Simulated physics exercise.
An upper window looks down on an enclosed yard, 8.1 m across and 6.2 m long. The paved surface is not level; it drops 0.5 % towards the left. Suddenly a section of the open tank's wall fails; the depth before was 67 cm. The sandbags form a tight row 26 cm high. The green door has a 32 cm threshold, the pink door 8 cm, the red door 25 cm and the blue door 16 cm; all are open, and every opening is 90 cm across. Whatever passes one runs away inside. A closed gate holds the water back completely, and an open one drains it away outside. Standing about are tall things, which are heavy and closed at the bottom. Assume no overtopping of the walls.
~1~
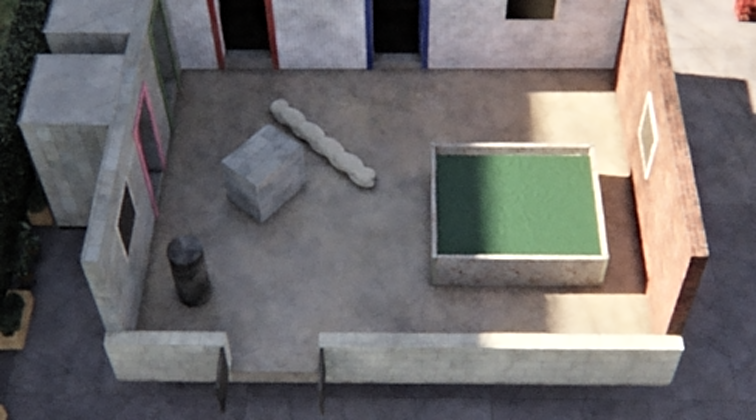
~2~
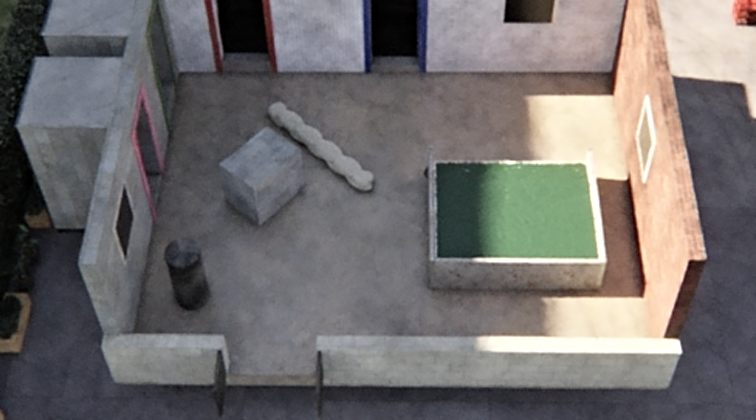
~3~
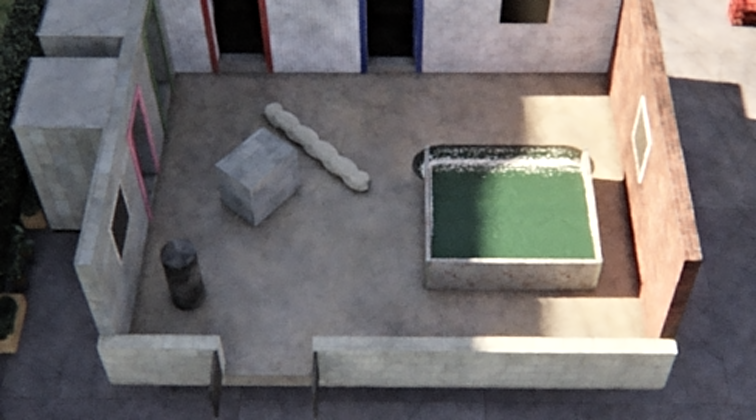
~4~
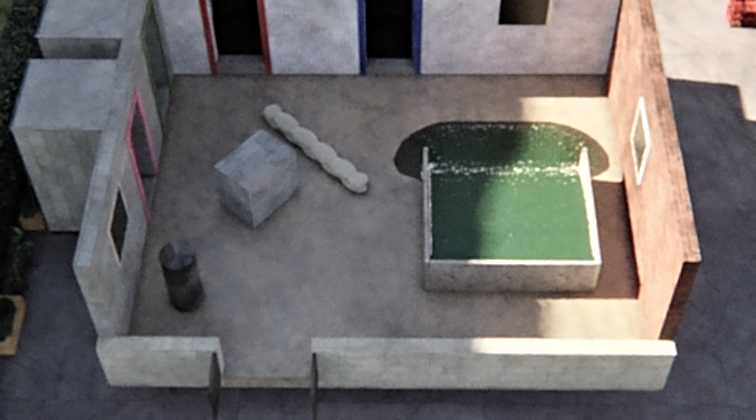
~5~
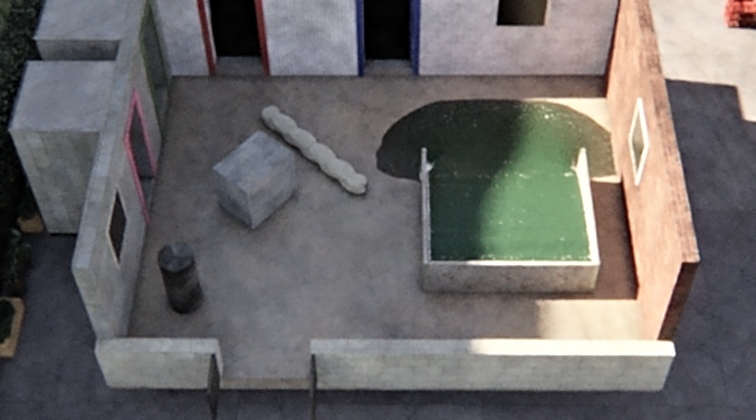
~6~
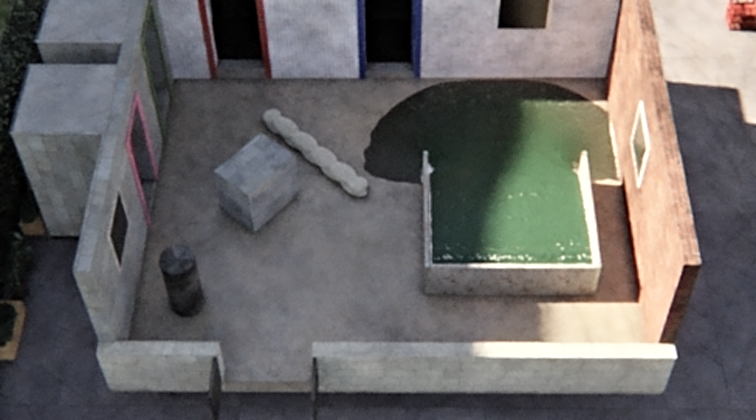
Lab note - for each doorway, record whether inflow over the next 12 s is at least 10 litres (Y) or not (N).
The green door remains within the limit; the pink door remains within the limit; the red door remains within the limit; the blue door breaks the limit.
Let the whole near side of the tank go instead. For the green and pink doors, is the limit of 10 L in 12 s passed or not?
Log - green: Threshold not reached, pink: Threshold topped.
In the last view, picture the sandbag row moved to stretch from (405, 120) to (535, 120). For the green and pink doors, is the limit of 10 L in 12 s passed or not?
At the green door the limit is not reached, and at the pink door it is exceeded.
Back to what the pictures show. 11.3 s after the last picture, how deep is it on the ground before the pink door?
Roughly 6.5 centimetres.
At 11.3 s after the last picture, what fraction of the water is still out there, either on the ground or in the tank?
Remaining: Roughly 92 %.
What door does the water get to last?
It's the pink door.
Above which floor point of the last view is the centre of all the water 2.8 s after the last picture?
Around (463, 145) in the last picture.
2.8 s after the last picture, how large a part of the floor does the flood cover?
Roughly 40 percent.
Then, 0.7 s after the last picture water covers 25 % of the floor and is deepest (46 cm) near (483, 89); green door not reached, pink door not reached, red door not reached, blue door 22 cm at the sill, 1 L in.
Then, 1.5 s after the last picture water covers 30 % of the floor and is deepest (48 cm) near (600, 82); green door not reached, pink door not reached, red door 2 cm at the sill, 0 L in, blue door 27 cm at the sill, 20 L in.
Then, 2.8 s after the last picture water covers 40 % of the floor and is deepest (35 cm) near (172, 97); green door 26 cm at the sill, 0 L in, pink door not reached, red door 8 cm at the sill, 0 L in, blue door 20 cm at the sill, 50 L in.
Then, 6.3 s after the last picture water covers 85 % of the floor and is deepest (24 cm) near (125, 367); green door 18 cm at the sill, 0 L in, pink door 7 cm at the sill, 0 L in, red door 13 cm at the sill, 0 L in, blue door 18 cm at the sill, 56 L in.
Then, 11.3 s after the last picture water covers 95 % of the floor and is deepest (12 cm) near (125, 367); green door 9 cm at the sill, 0 L in, pink door 6 cm at the sill, 0 L in, red door 9 cm at the sill, 0 L in, blue door 9 cm at the sill, 57 L in.
